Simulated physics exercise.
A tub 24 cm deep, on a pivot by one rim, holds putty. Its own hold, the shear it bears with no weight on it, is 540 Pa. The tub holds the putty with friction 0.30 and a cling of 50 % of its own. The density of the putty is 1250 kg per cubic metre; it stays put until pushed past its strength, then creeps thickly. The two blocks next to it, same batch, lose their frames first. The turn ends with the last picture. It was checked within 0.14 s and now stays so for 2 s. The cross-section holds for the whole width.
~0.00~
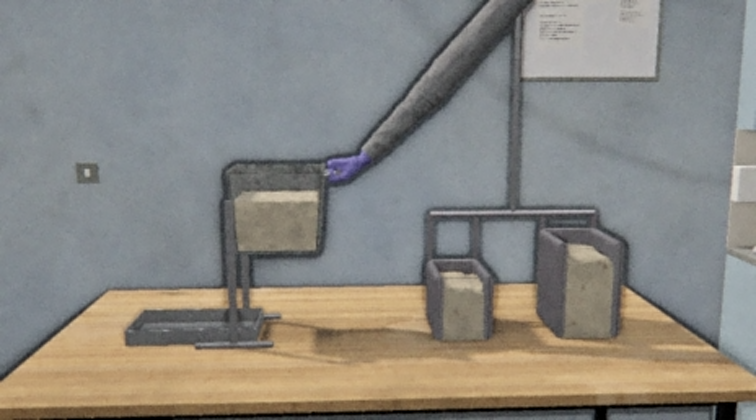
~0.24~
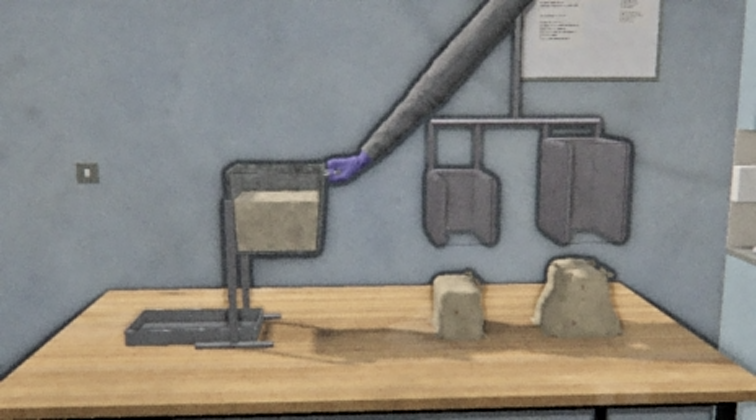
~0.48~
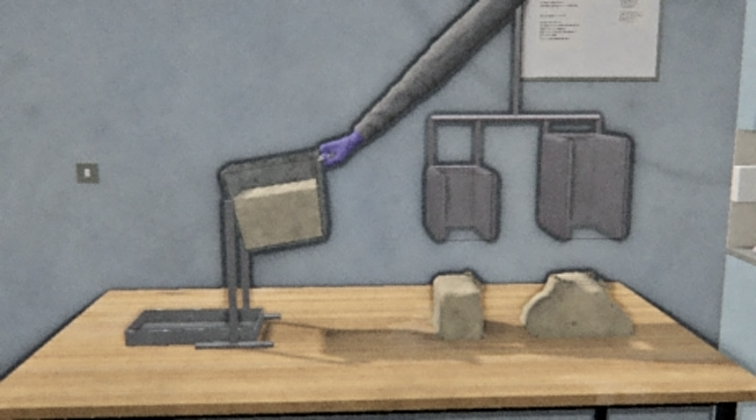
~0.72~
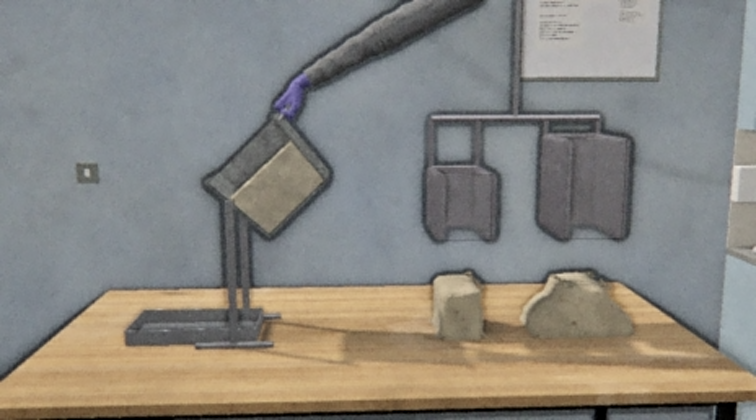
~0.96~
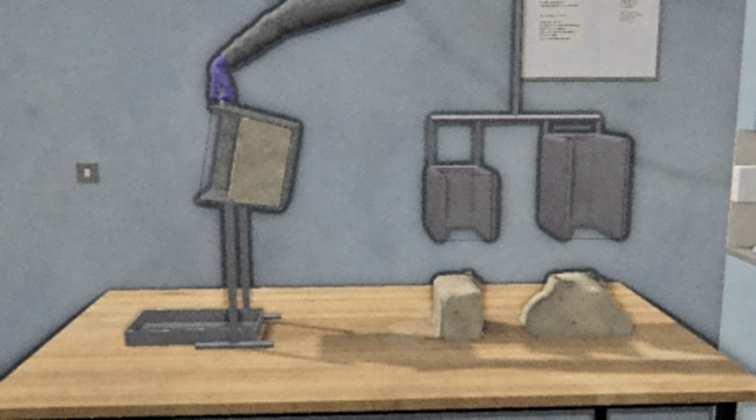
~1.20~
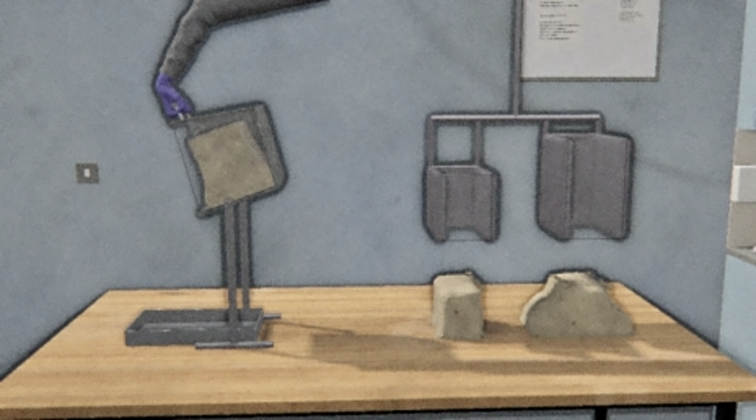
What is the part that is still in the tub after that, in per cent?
Expect roughly 0 %.
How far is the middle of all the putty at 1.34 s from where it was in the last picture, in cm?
About 10 cm.
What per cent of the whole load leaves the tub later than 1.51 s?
Some 30 per cent.
After 1.34 s, the tub is at 105 degrees and holds 67 %.
After 1.51 s, the tub is at 105 degrees and holds 28 %.
After 1.68 s, the tub is at 105 degrees and holds 0 %.
After 1.85 s, the tub is at 105 degrees and holds 0 %.
After 3.20 s, at the end, the tub is at 105 degrees and holds 0 %.
